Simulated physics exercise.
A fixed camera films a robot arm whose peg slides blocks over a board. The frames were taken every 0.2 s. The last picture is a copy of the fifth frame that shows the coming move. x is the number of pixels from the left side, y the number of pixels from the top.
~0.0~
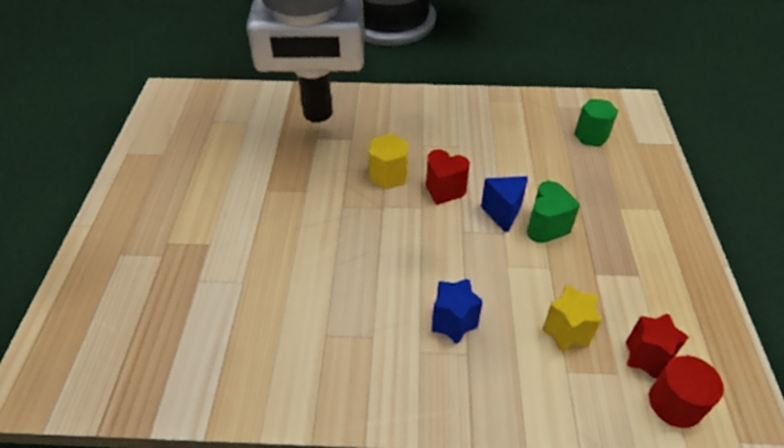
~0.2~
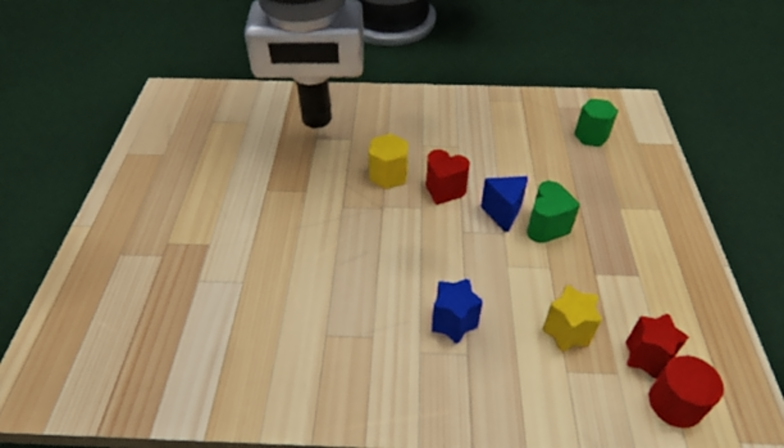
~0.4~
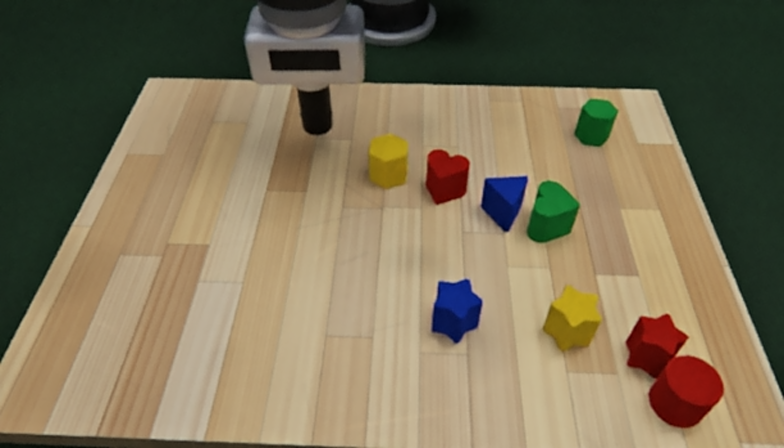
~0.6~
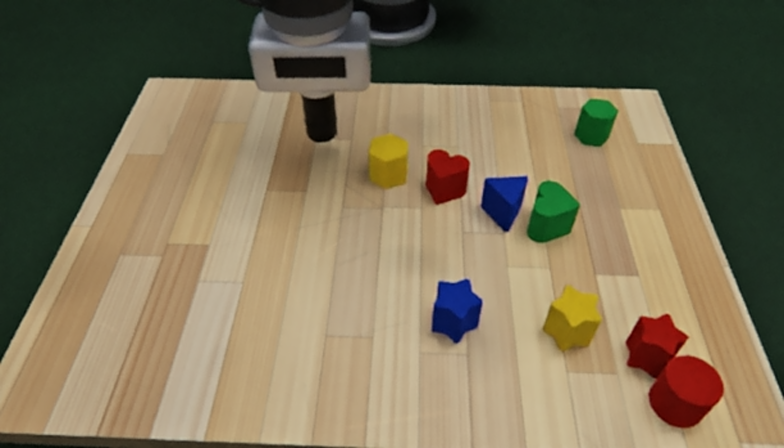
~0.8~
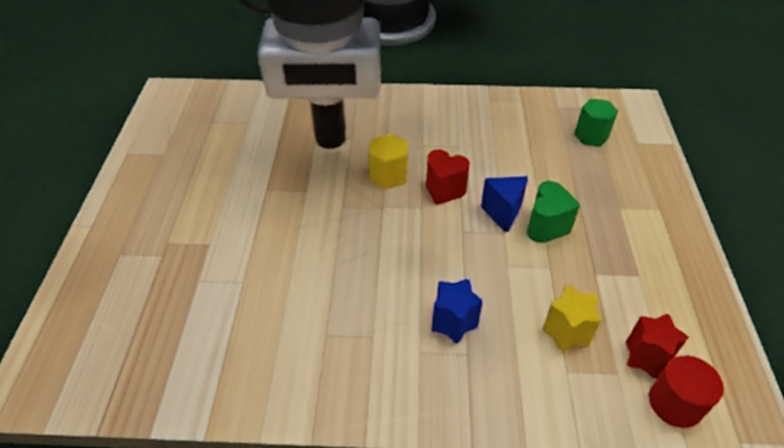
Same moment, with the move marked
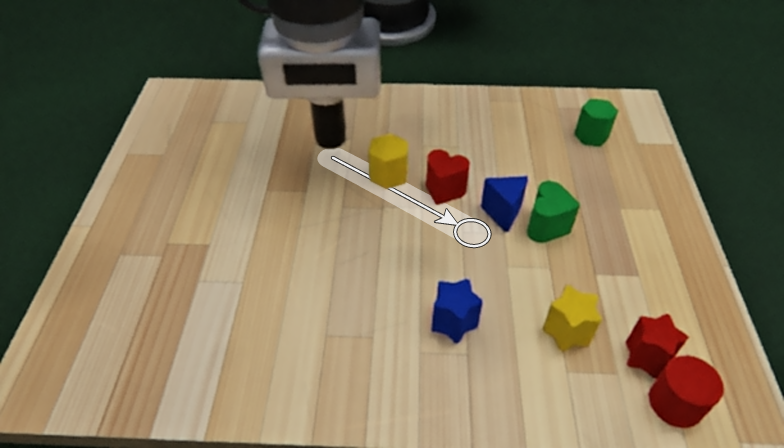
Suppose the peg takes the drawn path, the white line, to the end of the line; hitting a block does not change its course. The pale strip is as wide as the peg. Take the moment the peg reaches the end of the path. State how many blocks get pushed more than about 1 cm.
That push would leave two blocks displaced by more than about 1 cm.
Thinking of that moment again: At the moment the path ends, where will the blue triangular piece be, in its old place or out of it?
Not moved.
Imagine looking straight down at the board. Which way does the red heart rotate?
The sense of turning is clockwise.
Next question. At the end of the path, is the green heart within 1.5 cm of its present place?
Yes, it checks out.
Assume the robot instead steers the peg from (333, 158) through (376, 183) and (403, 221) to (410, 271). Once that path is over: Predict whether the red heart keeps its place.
By the end it has moved.
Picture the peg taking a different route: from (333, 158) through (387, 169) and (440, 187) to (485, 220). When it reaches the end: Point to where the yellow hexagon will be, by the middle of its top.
Its top middle will sit at (530, 203).
The line goes from (333, 158) to (472, 233).
On the path given first. One third of the way, peg at (377, 164); yellow hexagon at (413, 153), turned 20° anticlockwise; red heart at (453, 164).
Two thirds of the way, peg at (425, 189); yellow hexagon at (449, 159), turned 105° anticlockwise; red heart at (488, 162), turned 45° clockwise.
At the end, peg at (475, 216); yellow hexagon at (451, 161), turned 120° anticlockwise; red heart at (490, 162), turned 40° clockwise; blue triangular piece unmoved; green heart unmoved.
